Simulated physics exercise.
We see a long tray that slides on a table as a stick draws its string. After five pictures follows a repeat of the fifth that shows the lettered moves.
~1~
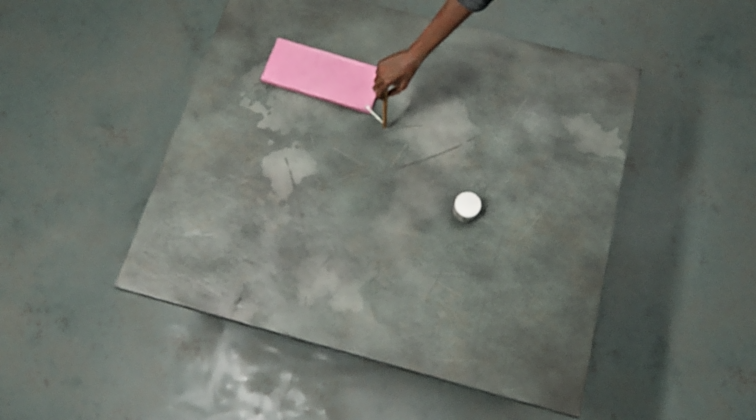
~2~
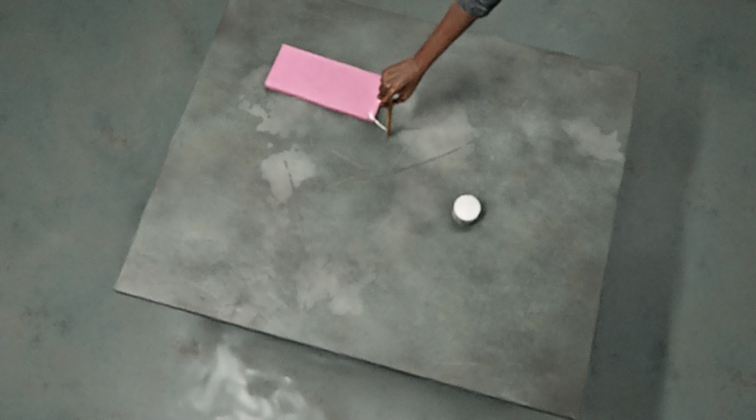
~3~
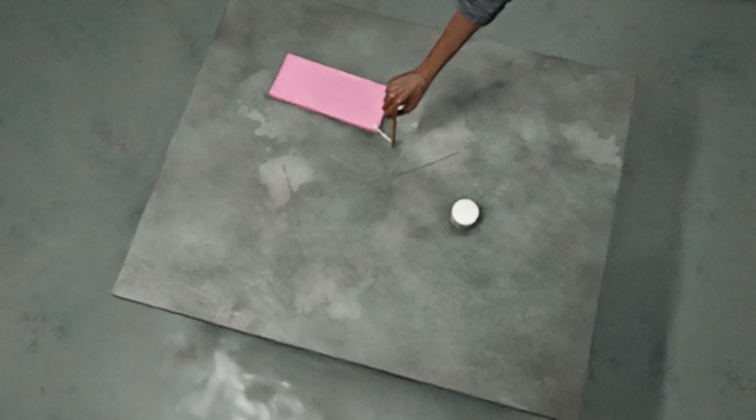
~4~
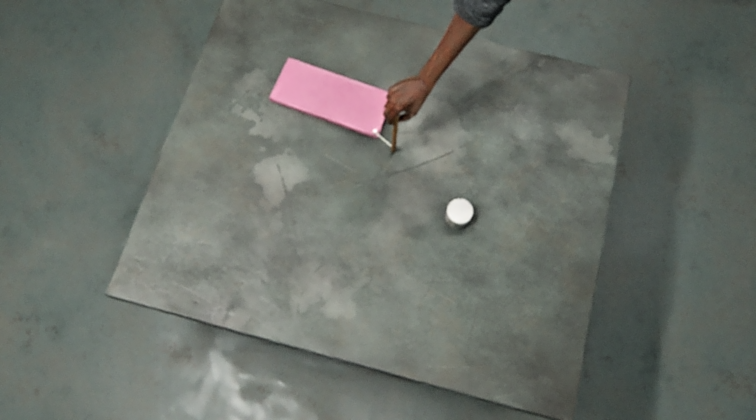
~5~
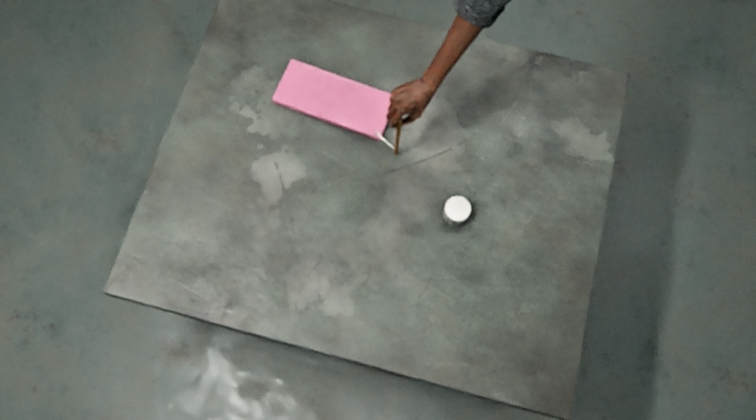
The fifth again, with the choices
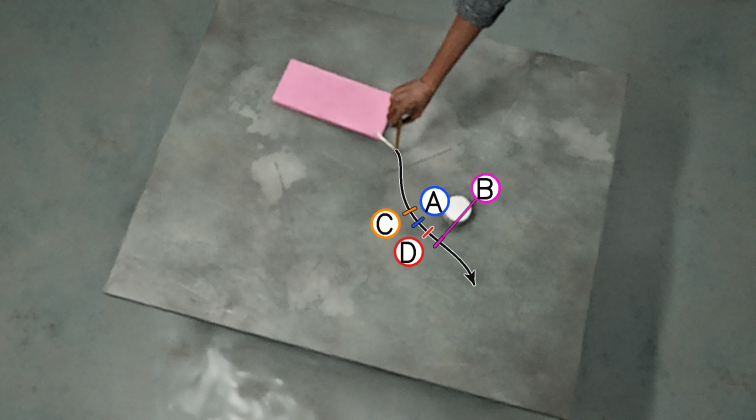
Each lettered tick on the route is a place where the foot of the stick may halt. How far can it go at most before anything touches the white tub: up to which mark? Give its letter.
At B, and not beyond.
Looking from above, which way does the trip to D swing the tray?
For that mark, clockwise.
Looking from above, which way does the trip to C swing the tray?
Clockwise.
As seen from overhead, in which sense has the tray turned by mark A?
For that mark, clockwise.
On the copy, A at (418, 222); B at (439, 242); C at (410, 211); D at (428, 233); the route from (396, 150) via (420, 225) to (474, 284).
On B. First, foot of the stick (402, 186), middle of the tray (353, 120).
Then, foot of the stick (415, 219), middle of the tray (370, 148).
Finally, foot of the stick (439, 242), middle of the tray (388, 173); nothing has been touched.
By contrast, A is safe but short; C is safe but short; D is safe but short.
